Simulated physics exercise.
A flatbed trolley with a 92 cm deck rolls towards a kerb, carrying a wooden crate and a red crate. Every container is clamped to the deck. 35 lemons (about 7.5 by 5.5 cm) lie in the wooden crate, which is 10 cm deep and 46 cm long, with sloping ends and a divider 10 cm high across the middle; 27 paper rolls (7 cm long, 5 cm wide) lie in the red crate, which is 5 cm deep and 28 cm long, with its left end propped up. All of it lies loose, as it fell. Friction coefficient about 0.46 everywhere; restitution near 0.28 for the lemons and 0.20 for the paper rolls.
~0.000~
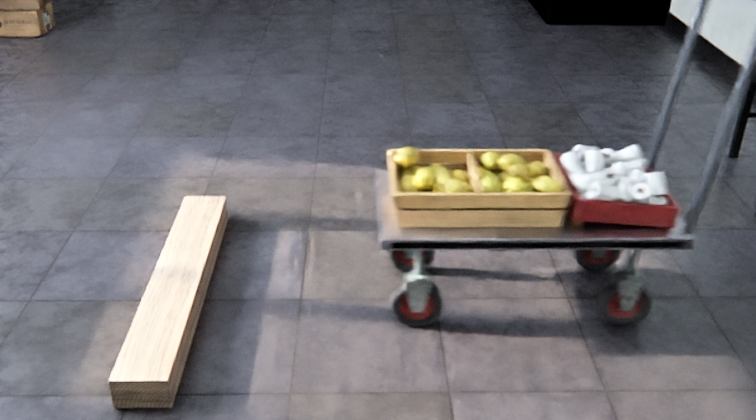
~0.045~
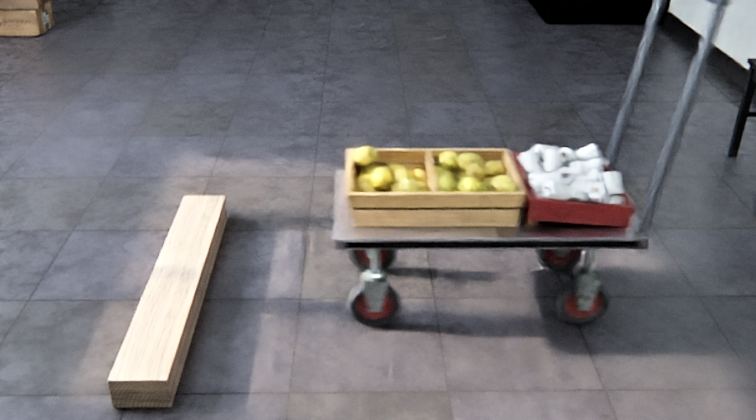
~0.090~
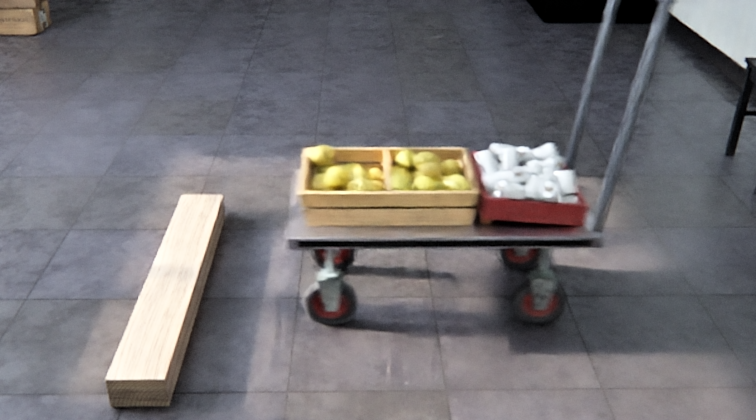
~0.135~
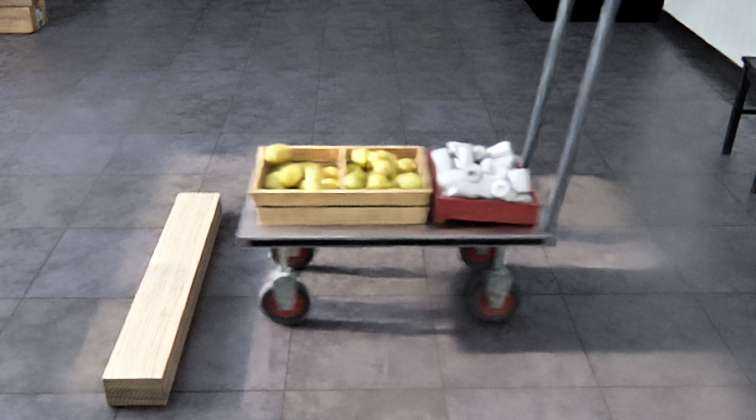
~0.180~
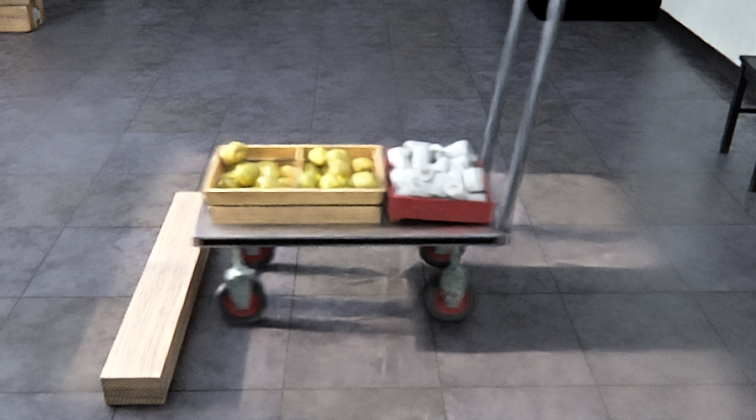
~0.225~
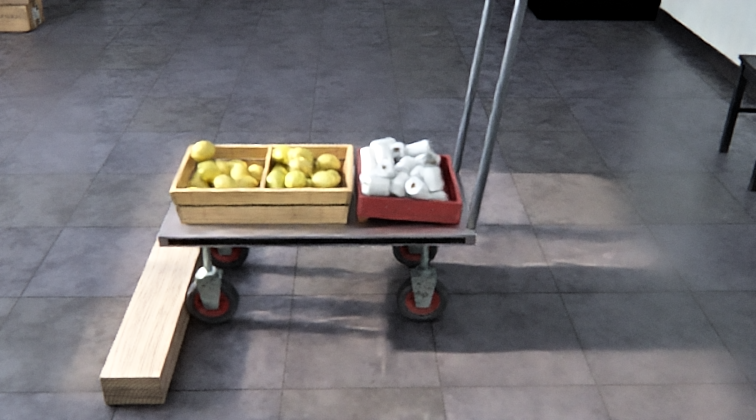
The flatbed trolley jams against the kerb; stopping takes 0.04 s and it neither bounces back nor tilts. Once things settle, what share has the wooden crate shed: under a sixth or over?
Out of the wooden crate go fewer than one in six of the lemons.
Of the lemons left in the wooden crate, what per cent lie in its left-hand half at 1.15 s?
Roughly 40 in a hundred.
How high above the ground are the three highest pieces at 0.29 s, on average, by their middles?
About 54 cm.
After 0.29 s, the wooden crate has all 35 and the red crate is down by 3 of 27.
After 0.41 s, the wooden crate is down by 1 of 35 and the red crate is down by 8 of 27.
After 0.64 s, the wooden crate is down by 1 of 35 and the red crate is down by 7 of 27.
Outcome (at 1.15 s), the wooden crate is down by 1 of 35 and the red crate is down by 7 of 27. Asked share, 1 of 35, 3 per cent.
